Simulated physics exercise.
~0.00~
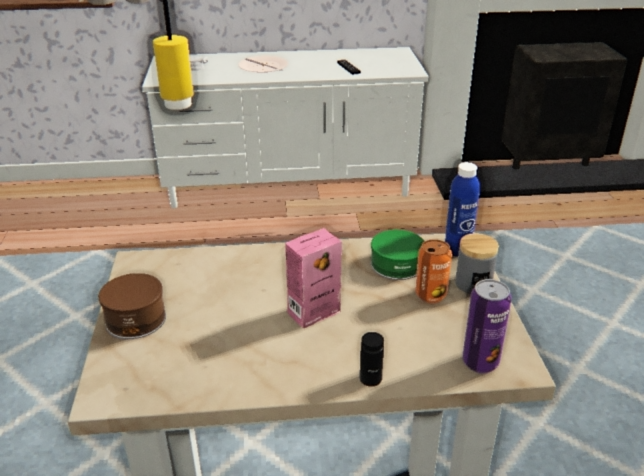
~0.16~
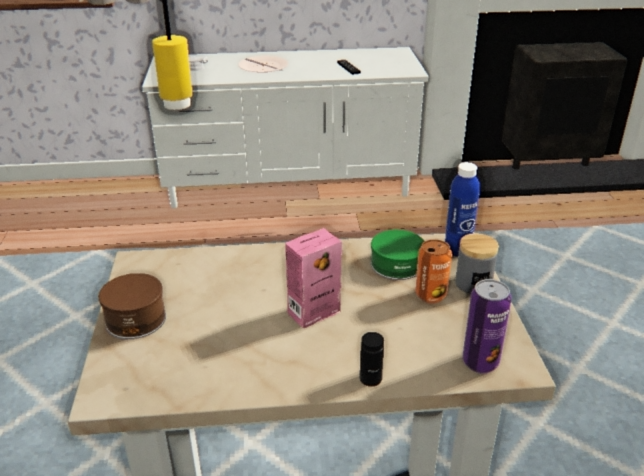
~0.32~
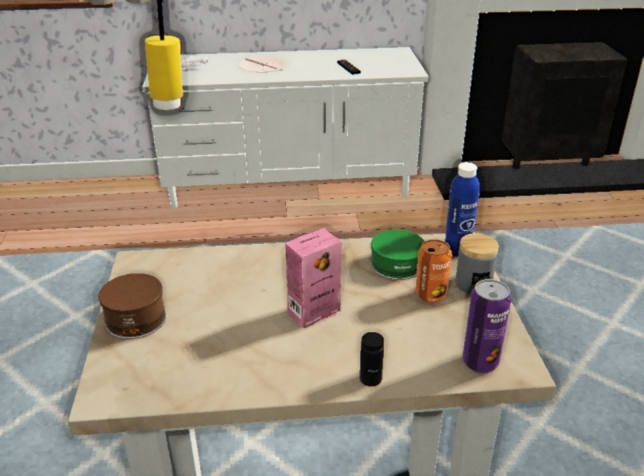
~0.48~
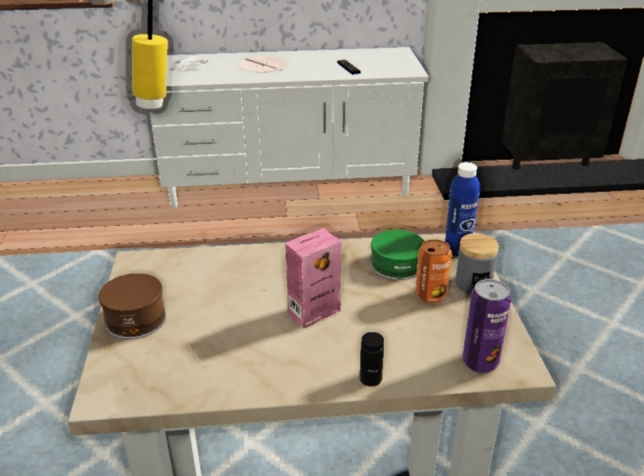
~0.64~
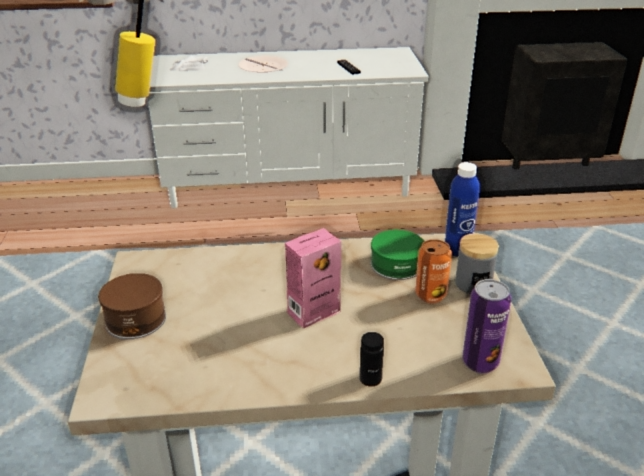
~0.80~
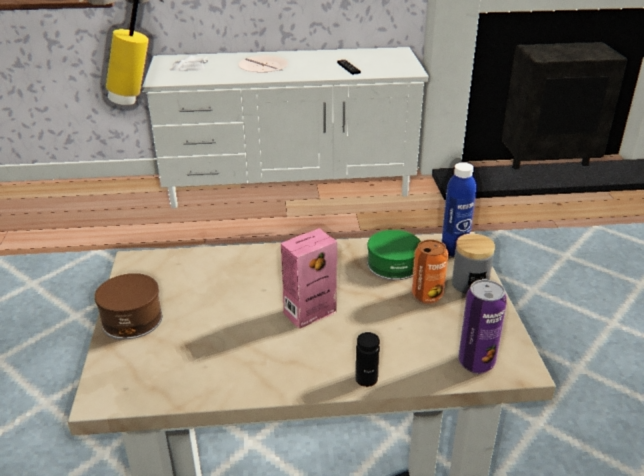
The yellow hanging lamp swung steadily left above the white cabinet, while the cans, tubs, bottle and other things on the table stayed still, until they all slid very slightly left at the end.
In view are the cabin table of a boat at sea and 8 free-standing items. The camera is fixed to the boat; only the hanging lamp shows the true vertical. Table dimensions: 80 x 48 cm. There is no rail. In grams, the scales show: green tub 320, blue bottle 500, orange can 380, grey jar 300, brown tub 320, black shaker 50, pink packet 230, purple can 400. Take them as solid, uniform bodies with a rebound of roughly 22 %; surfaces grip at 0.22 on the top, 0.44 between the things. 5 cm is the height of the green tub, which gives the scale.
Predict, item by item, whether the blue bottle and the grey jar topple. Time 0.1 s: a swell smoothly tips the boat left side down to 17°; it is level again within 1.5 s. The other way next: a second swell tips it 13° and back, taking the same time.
In the end blue bottle: Standing, grey jar: Standing.
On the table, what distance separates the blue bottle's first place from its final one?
About 13 cm.
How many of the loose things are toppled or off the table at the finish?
Count: 1.
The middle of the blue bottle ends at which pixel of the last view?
In the end it sits at around (405, 213).
Around 1.10 s, floor tilted 13°, left side down; blue bottle shifted 7 cm near (431, 211); grey jar shifted 7 cm near (443, 266); pink packet shifted 7 cm.
Around 1.30 s, floor tilted 6°, left side down; brown tub now off the table; blue bottle shifted 12 cm near (409, 212); grey jar shifted 12 cm near (420, 267).
Around 1.60 s, boat level; blue bottle shifted 13 cm near (404, 213); grey jar shifted 13 cm near (415, 268); pink packet shifted 13 cm.
Finally (3.6 s), off the table but upright, brown tub; not toppled but over 5 cm from the start, green tub, blue bottle, orange can, grey jar, black shaker, pink packet and purple can. Final places as that camera would see them, blue bottle near (405, 213), grey jar near (416, 268).
